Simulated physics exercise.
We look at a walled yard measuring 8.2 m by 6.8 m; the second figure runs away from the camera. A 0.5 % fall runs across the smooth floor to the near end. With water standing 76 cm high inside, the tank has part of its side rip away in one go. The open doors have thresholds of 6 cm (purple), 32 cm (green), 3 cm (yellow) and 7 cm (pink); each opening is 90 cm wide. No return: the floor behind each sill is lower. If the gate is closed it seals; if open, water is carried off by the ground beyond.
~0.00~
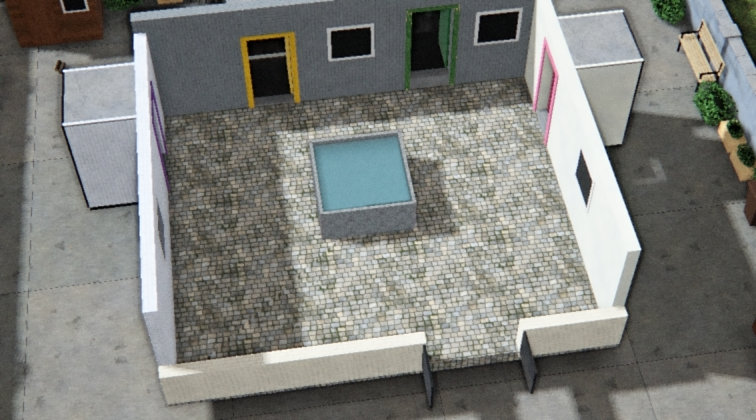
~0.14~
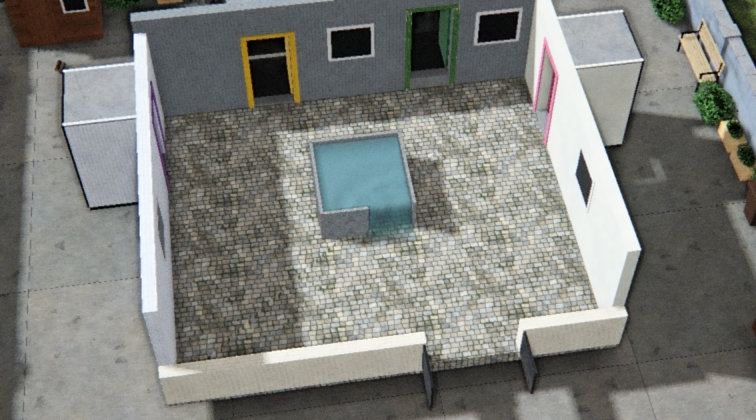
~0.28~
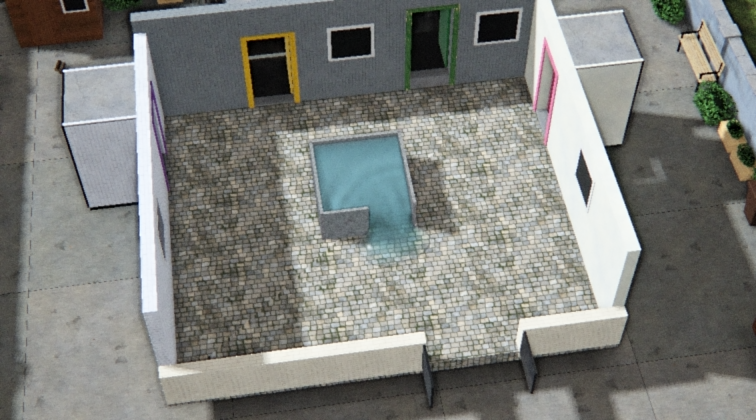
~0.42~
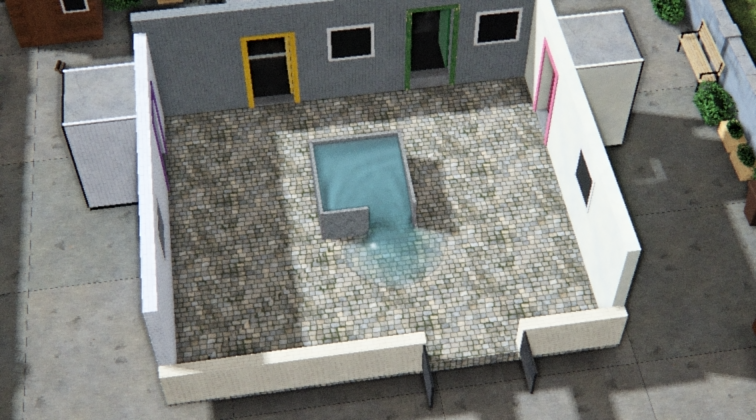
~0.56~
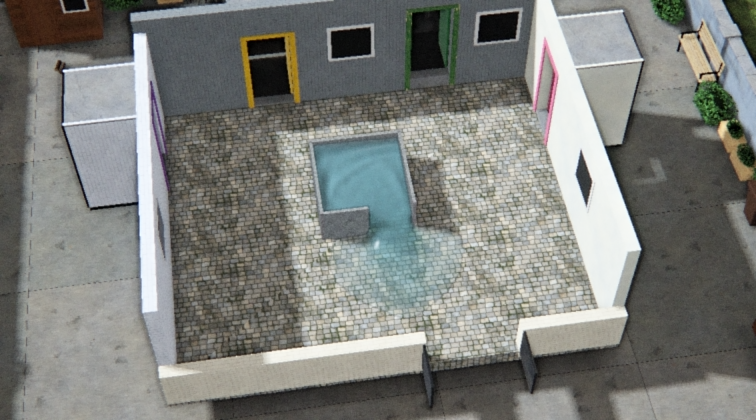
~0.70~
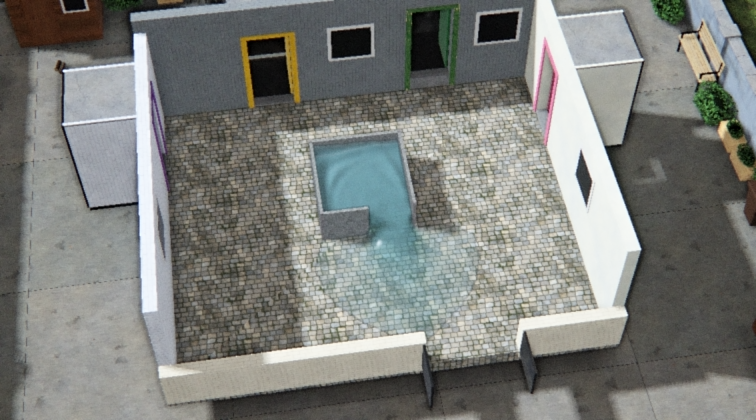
Water pouring through a gap in the front of a square grey tank and fanning out across a walled yard's stone-patterned floor.
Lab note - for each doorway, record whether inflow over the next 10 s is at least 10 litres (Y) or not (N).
My prediction: Watch the purple door: It will not outstrip the limit, watch the green door: It will not outstrip the limit, watch the yellow door: It will not outstrip the limit, watch the pink door: It will not outstrip the limit.
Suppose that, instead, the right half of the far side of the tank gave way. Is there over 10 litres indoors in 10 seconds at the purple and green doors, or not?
Purple: Exceeding the limit; green: Within the limit.
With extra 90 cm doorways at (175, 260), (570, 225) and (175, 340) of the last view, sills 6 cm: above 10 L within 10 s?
Note, doorways in listed order: Stays short, stays short, goes beyond.
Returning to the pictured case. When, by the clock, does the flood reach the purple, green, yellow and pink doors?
Purple = 5.5 s, green = 9.0 s, yellow = 9.0 s, pink = 6.0 s.
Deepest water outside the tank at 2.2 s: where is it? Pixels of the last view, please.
That would be near pixel (603, 328).
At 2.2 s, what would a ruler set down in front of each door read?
Purple 0 cm, green 0 cm, yellow 0 cm, pink 0 cm.
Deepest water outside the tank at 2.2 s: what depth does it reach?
37 cm or so.
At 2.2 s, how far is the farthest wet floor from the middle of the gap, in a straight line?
It's close to 4.8 metres.
After 1.4 s water covers 20 % of the floor and is deepest (35 cm) near (395, 239); purple door not reached, green door not reached, yellow door not reached, pink door not reached.
After 2.2 s water covers 25 % of the floor and is deepest (37 cm) near (603, 328); purple door not reached, green door not reached, yellow door not reached, pink door not reached.
After 3.5 s water covers 35 % of the floor and is deepest (20 cm) near (179, 385); purple door not reached, green door not reached, yellow door not reached, pink door not reached.
After 6.0 s water covers 60 % of the floor and is deepest (12 cm) near (189, 384); purple door 2 cm at the sill, 0 L in, green door not reached, yellow door not reached, pink door 1 cm at the sill, 0 L in.
After 10.0 s water covers 85 % of the floor and is deepest (6 cm) near (179, 385); purple door 2 cm at the sill, 0 L in, green door 2 cm at the sill, 0 L in, yellow door 3 cm at the sill, 0 L in, pink door 2 cm at the sill, 0 L in.
